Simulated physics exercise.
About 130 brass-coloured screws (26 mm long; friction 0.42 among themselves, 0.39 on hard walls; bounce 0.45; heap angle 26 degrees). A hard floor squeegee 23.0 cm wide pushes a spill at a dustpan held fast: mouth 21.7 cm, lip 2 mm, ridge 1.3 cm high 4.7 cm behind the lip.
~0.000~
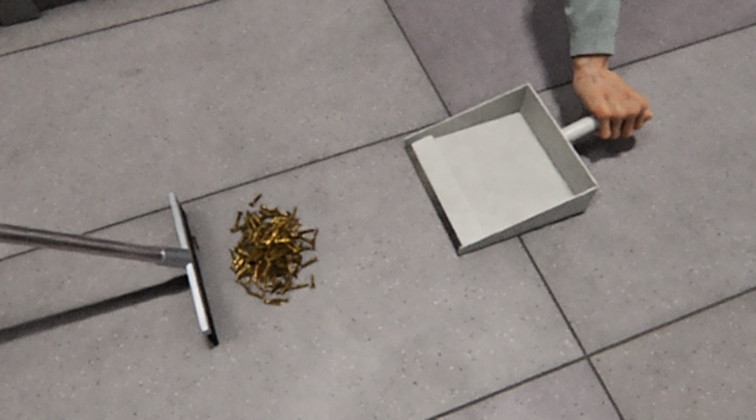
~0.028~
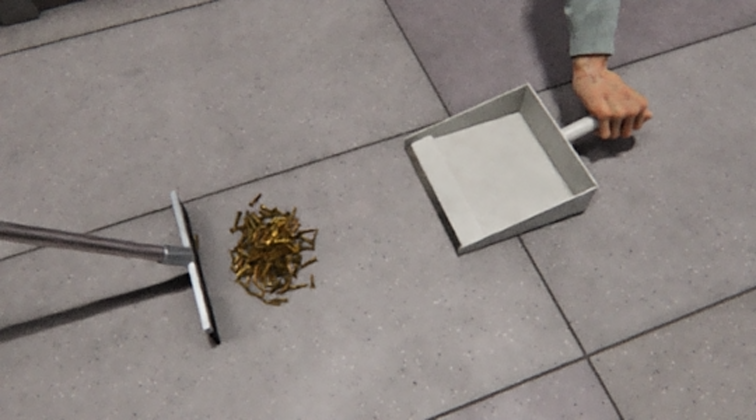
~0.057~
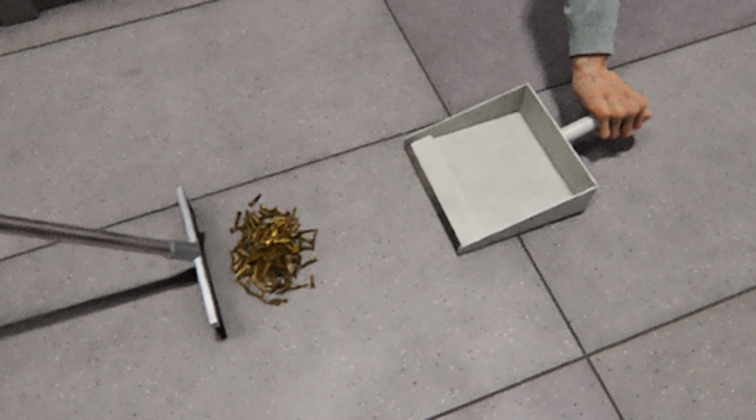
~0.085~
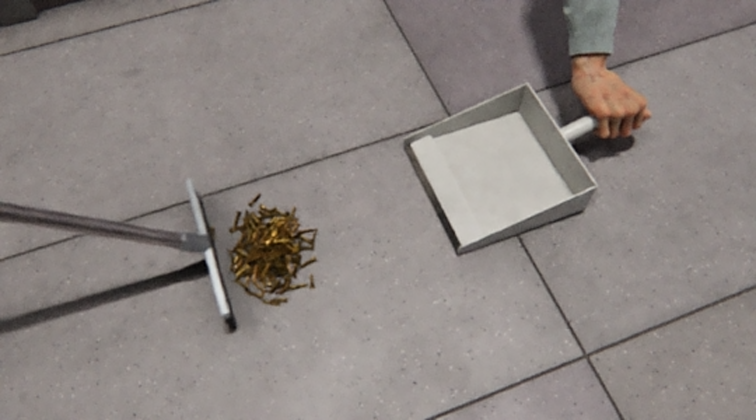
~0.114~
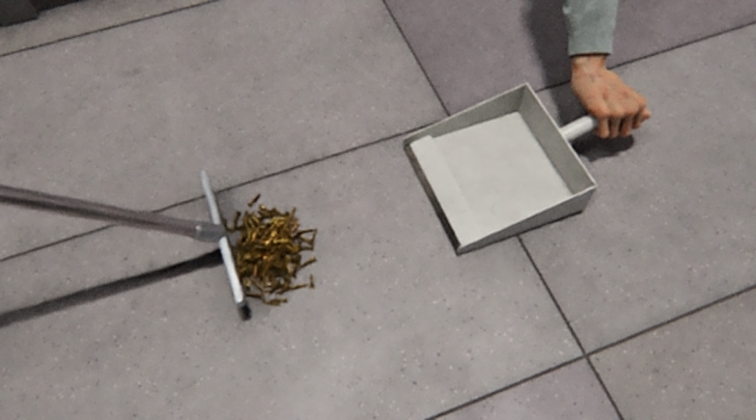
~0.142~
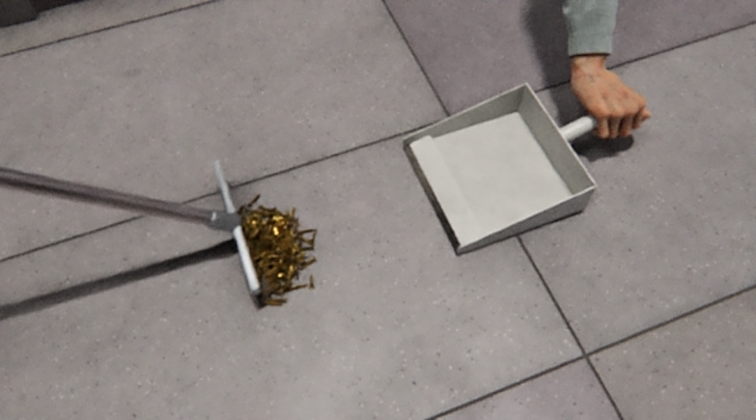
A squeegee blade sliding right across grey paving and pushing into a small heap of brass-coloured screws while a hand holds a dustpan still.
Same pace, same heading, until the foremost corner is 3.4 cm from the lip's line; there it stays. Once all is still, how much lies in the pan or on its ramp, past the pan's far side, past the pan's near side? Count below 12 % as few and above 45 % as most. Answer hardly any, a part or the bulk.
Pan a part, far side a part, near side hardly any.
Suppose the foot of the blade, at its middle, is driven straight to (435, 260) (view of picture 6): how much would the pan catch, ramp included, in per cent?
About 25 per cent.
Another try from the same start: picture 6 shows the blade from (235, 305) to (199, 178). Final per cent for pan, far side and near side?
Pan 10, far 35, near 0.
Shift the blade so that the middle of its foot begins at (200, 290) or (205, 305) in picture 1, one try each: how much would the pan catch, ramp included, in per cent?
About 25 and 20 per cent.
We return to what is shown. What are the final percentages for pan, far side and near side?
Pan 20, far side 30, near side 5.
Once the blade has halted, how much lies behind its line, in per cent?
Roughly 20 per cent.
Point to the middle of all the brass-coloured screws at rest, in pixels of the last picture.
Near (413, 165).
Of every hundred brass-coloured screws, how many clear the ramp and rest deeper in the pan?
About 5 per cent.
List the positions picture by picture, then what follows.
Blade from (207, 331) to (174, 198), moved 0.0 cm, 0 of the pieces shifted so far; middle of the pieces at (267, 248); pan at (502, 174), in the first frame.
Blade from (209, 329) to (176, 197), moved 0.4 cm, 0 of the pieces shifted so far; middle of the pieces at (267, 248), in the second frame.
Blade from (215, 323) to (182, 193), moved 1.5 cm, 1 of the pieces shifted so far; middle of the pieces at (267, 248), in the third frame.
Blade from (226, 314) to (191, 186), moved 3.3 cm, 1 of the pieces shifted so far; middle of the pieces at (267, 248), in the fourth frame.
Blade from (241, 302) to (205, 176), moved 5.9 cm, 9 of the pieces shifted so far; middle of the pieces at (268, 249), in the fifth frame.
Blade from (256, 290) to (218, 167), moved 8.5 cm, 94 of the pieces shifted so far; middle of the pieces at (274, 245); pan at (501, 174). Its pace works out near 0.93 m/s, heading 23 degrees away from the viewer's side, in the sixth frame.
After 0.30 s, middle of the blade 16 cm from the lip; 0 % over the lip, far side 10 %, near side 0 %.
Then, at 0.41 s, middle of the blade 7 cm from the lip; 0 % over the lip, far side 20 %, near side 0 %.
After 0.65 s, middle of the blade 3 cm from the lip; 20 % over the lip, far side 30 %, near side 0 %.
By 1.3 s all is still; pan 20 %, far side 30 %, near side 5 %, in front of the lip or behind the blade 45 %.
